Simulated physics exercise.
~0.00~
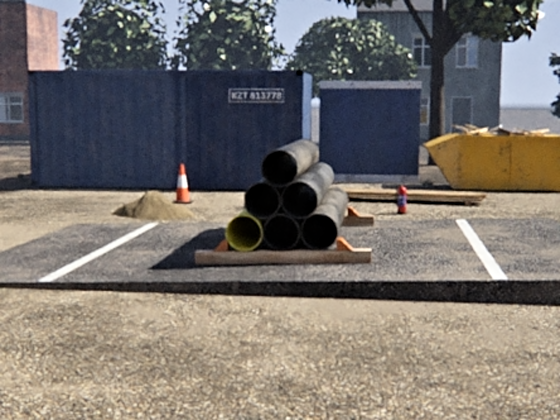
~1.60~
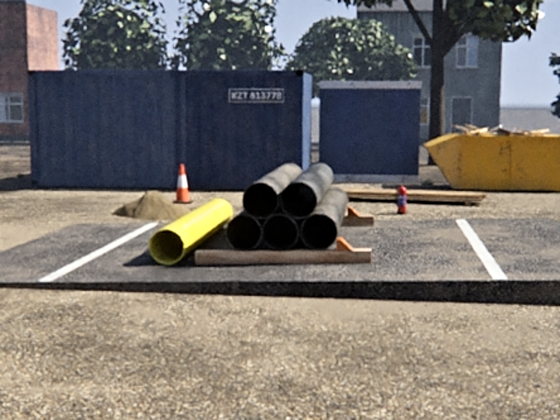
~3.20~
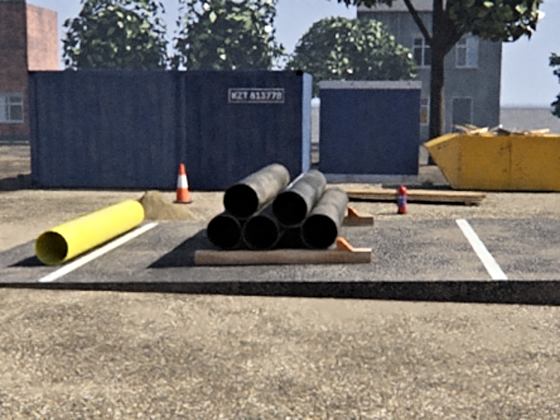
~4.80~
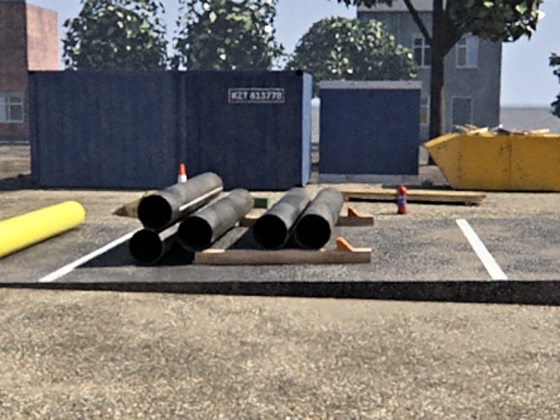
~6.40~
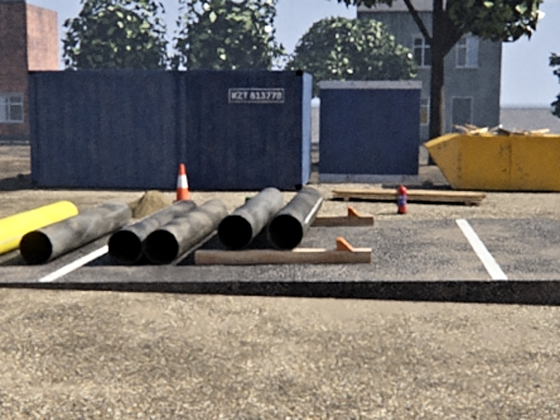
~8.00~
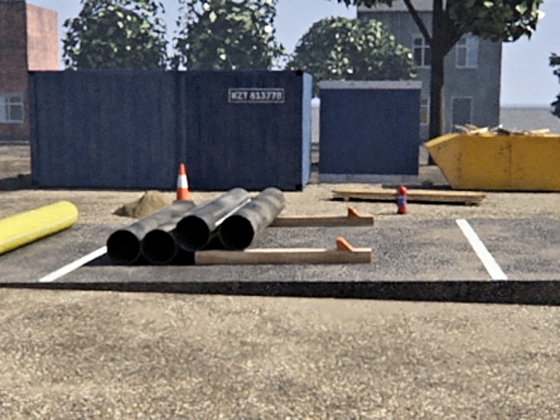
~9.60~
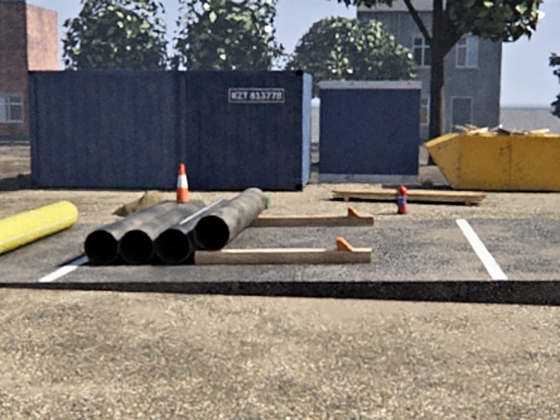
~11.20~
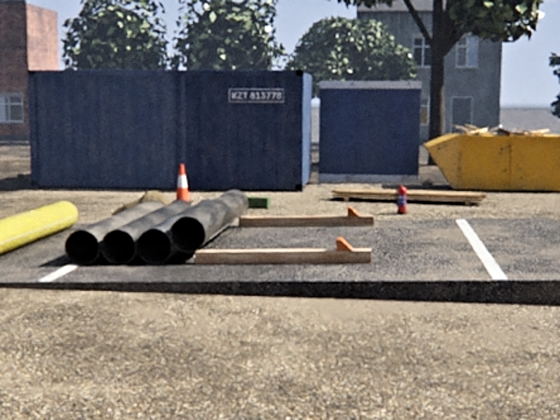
A long blue container stands behind a paved storage bay, seen from the front by a still camera, with a smaller blue unit and a yellow skip to its right. Between two white lines, black pipes and one yellow pipe are stacked on wooden beams, near a traffic cone and a sand heap. The yellow pipe rolls out from the bottom left and crosses the left line. The black pipes then slump and spread leftward, one reaching beyond the line before leaving sight. Finally, four black pipes rest side by side near the line, the yellow one lying beyond it.
